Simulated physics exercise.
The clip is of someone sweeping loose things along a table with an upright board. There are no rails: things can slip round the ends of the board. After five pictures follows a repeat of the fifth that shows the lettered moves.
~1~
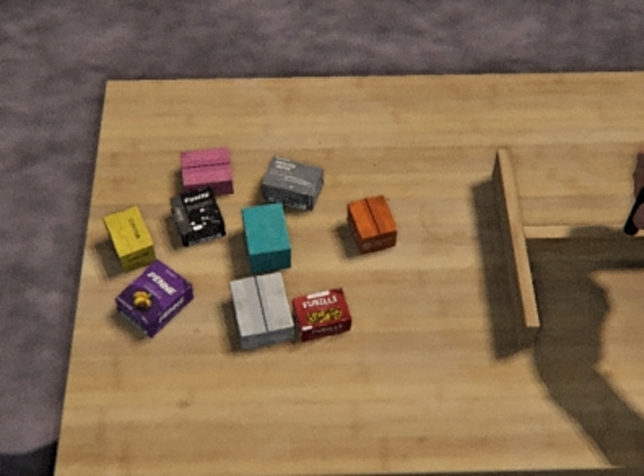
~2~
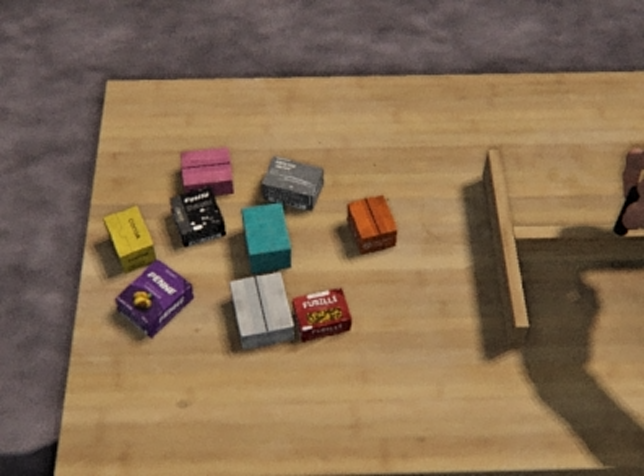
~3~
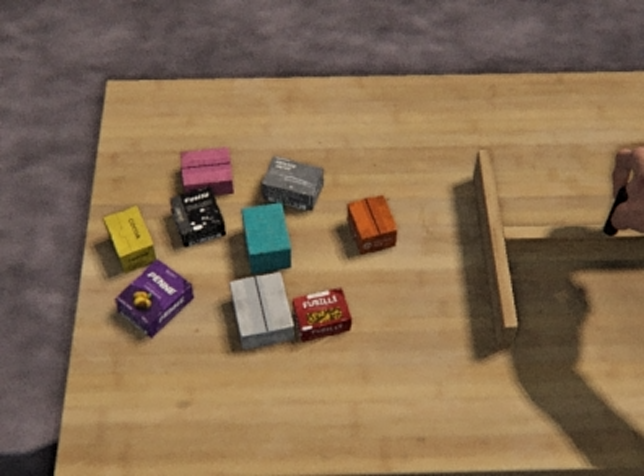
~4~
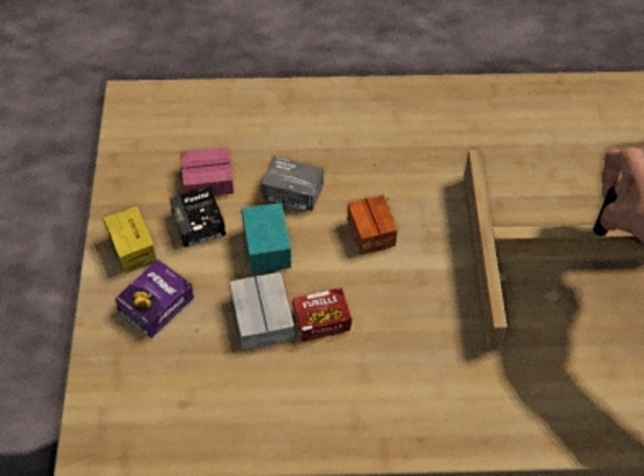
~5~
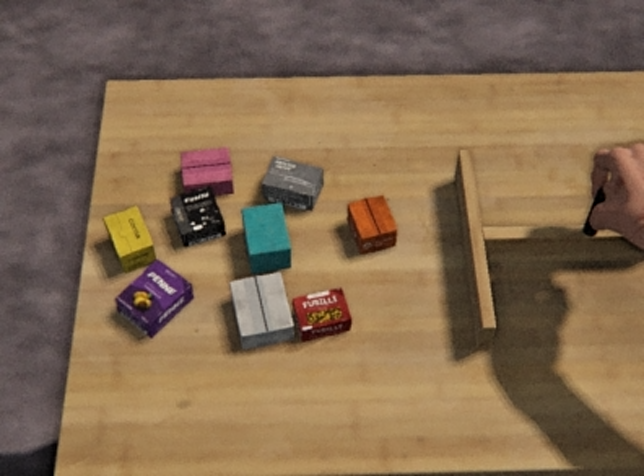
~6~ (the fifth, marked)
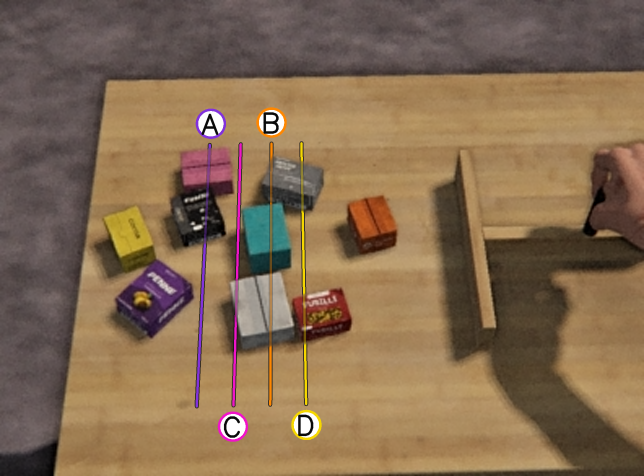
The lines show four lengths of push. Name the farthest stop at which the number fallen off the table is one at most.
No second one falls up to A.
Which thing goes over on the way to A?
The purple packet.
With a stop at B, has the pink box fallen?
By then, no.
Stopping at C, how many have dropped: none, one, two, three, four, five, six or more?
In all, none.
On the marked copy, A at (204, 264); B at (271, 263); C at (237, 263); D at (304, 262).
Taking A. A third of the way, board (379, 235); orange box (350, 224); yellow packet (130, 240).
Two thirds of the way, board (282, 237); purple packet (136, 300); black packet (176, 214).
When it is over, board (206, 239); purple packet over the edge; yellow packet (92, 240); one fallen.
As for the rest, B is within the limit but short; C is within the limit but short; D is within the limit but short.
